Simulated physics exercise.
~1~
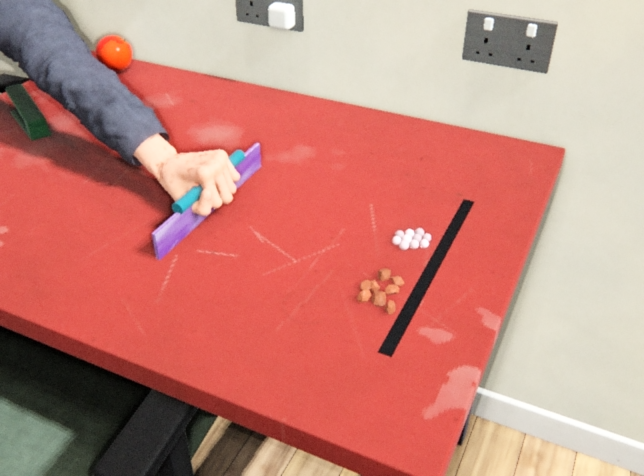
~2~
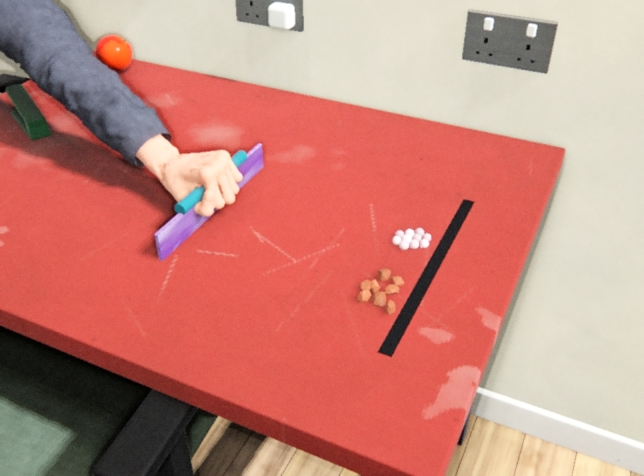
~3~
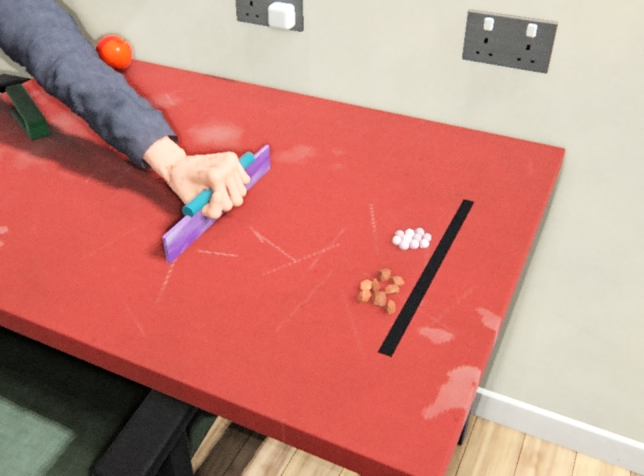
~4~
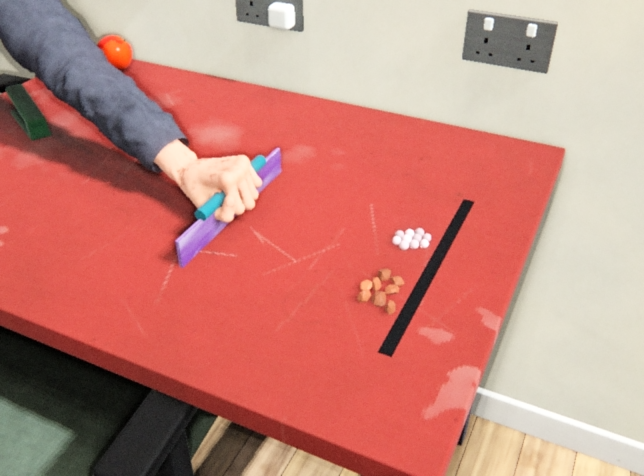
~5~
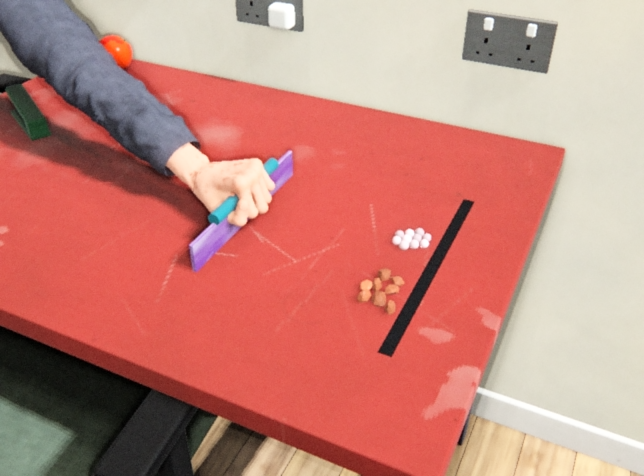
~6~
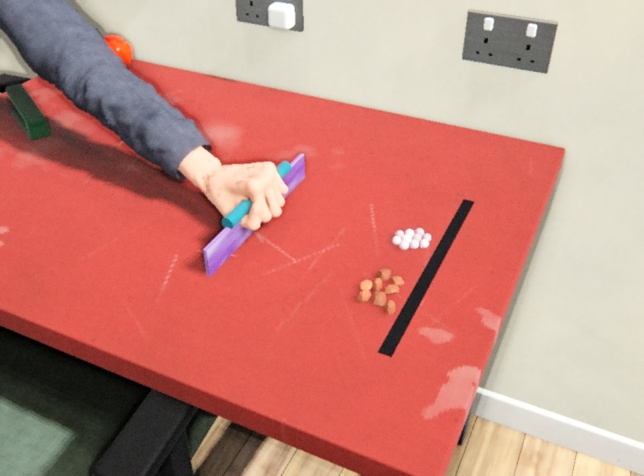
A hand slides a purple scraper rightward across a red table, crumbs and beads lying still.
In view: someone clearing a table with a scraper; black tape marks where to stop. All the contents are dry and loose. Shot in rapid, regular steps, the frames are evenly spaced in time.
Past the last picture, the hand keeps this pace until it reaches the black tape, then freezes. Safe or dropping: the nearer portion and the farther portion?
My prediction: The nearer portion is safe. The farther portion goes partly overboard.
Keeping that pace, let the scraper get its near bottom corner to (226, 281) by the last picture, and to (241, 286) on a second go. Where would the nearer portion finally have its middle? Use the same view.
It would come to rest near (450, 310) the first time and near (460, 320) the second.
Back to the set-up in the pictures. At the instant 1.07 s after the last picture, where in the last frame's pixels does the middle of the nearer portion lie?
Its centre is at about (438, 308).
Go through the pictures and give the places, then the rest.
The first frame shows scraper at (165, 238), at rest; black tape at (466, 207), about a palm's width from the edge; edge at (510, 294); nearer portion at (375, 287), a few bits of crushed brick; farther portion at (407, 239), a few sugar pearls.
The second frame shows scraper at (167, 239); farther portion at (407, 239).
The third frame shows scraper at (175, 241); nearer portion at (376, 286).
The fourth frame shows scraper at (188, 245); farther portion at (407, 239).
The fifth frame shows scraper at (201, 250); nearer portion at (377, 285).
The sixth frame shows scraper at (215, 254); black tape at (466, 207); edge at (510, 294); nearer portion at (378, 285); farther portion at (407, 239).
Then, 0.39 s after the last picture, scraper still moving, near (351, 222); nearer portion all on the table, its front near (390, 308); farther portion all on the table, its front near (424, 244).
Then, 0.79 s after the last picture, scraper stopped at the black tape; nearer portion all on the table, its front near (449, 310); farther portion all on the table, its front near (472, 255).
Then, 1.07 s after the last picture, scraper stopped at the black tape; nearer portion all on the table, its front near (450, 310); farther portion about a third over the edge.
At rest, scraper stopped at the black tape; nearer portion all on the table, its front near (450, 310); farther portion all over the edge.
